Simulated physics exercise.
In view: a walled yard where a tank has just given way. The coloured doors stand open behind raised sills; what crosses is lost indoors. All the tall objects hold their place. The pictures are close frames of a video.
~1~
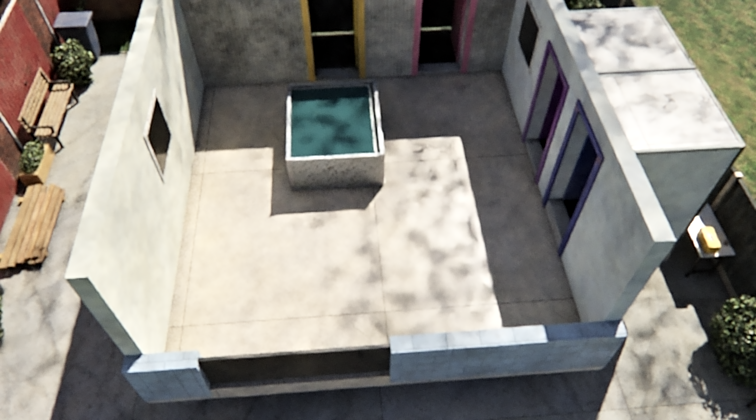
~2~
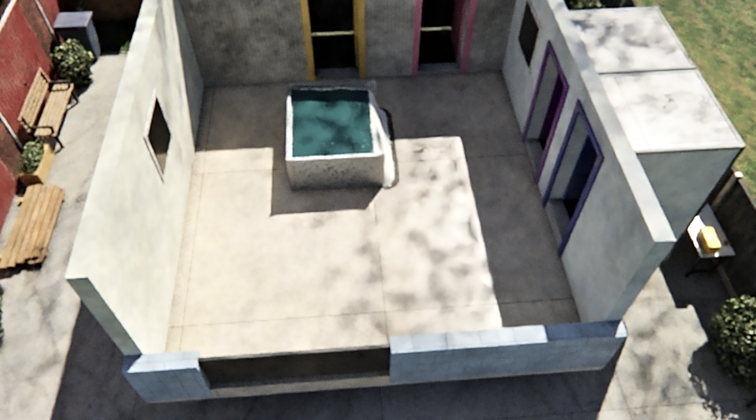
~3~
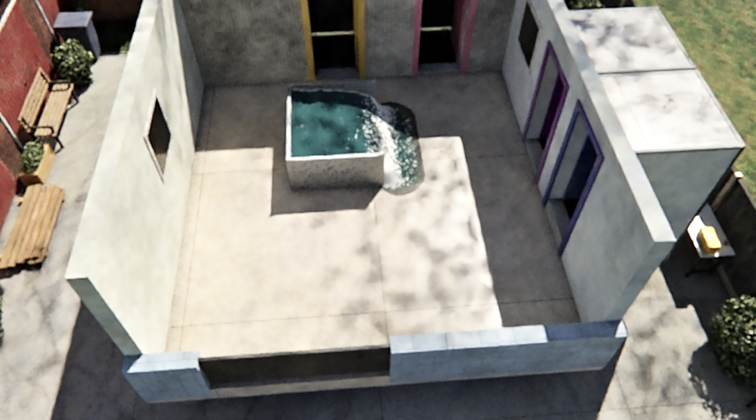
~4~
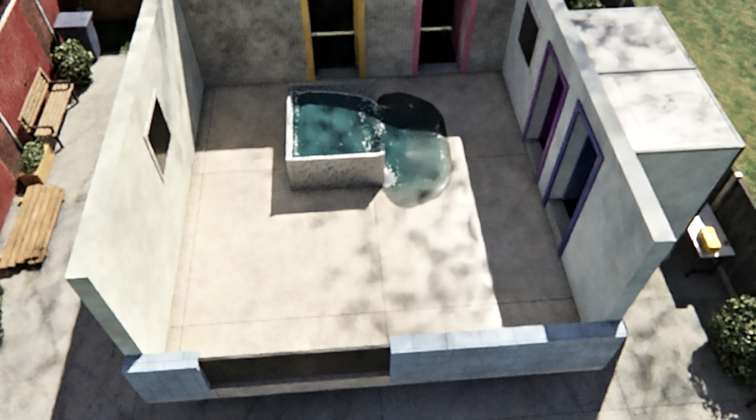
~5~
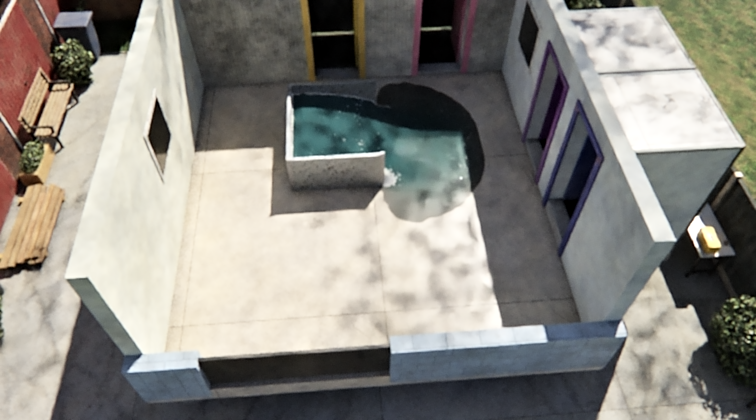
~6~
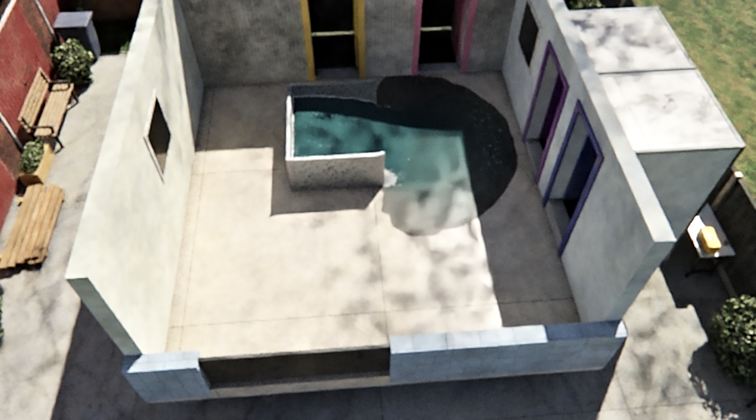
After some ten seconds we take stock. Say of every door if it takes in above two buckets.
The purple door lets in a lot; the pink door lets in a lot; the yellow door admits no more than that; the blue door admits no more than that.
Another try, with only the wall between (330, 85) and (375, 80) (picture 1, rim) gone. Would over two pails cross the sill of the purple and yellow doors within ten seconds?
In short: Purple keeps below it; yellow floods.
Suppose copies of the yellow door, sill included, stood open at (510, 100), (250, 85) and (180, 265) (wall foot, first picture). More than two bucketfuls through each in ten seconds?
As listed: Floods, stays under, keeps below it.
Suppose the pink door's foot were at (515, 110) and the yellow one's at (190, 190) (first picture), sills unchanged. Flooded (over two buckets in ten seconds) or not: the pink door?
My reading: The pink one is over.
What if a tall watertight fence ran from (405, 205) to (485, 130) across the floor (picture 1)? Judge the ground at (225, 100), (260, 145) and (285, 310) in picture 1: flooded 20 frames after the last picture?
As listed: No water, dry, awash.
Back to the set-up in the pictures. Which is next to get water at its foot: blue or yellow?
I say the one in blue.
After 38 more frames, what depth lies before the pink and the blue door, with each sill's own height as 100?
In turn 70 and 20 per cent.
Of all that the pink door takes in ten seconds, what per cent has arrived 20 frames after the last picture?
Roughly 85 per cent.
A moment on, water covers 30 % of the floor; the purple door over two buckets in, the pink door wet at the sill, nothing in, the yellow door not reached, the blue door wet at the sill, nothing in.
Next, water covers 35 % of the floor; the purple door far over two buckets in, the pink door under two buckets in, the yellow door not reached, the blue door wet at the sill, nothing in.
Then, water covers 40 % of the floor; the purple door far over two buckets in, the pink door over two buckets in, the yellow door wet at the sill, nothing in, the blue door wet at the sill, nothing in.
Later, water covers 75 % of the floor; the purple door far over two buckets in, the pink door over two buckets in, the yellow door wet at the sill, nothing in, the blue door wet at the sill, nothing in.
In the end, water covers 95 % of the floor; the purple door far over two buckets in, the pink door over two buckets in, the yellow door wet at the sill, nothing in, the blue door wet at the sill, nothing in.
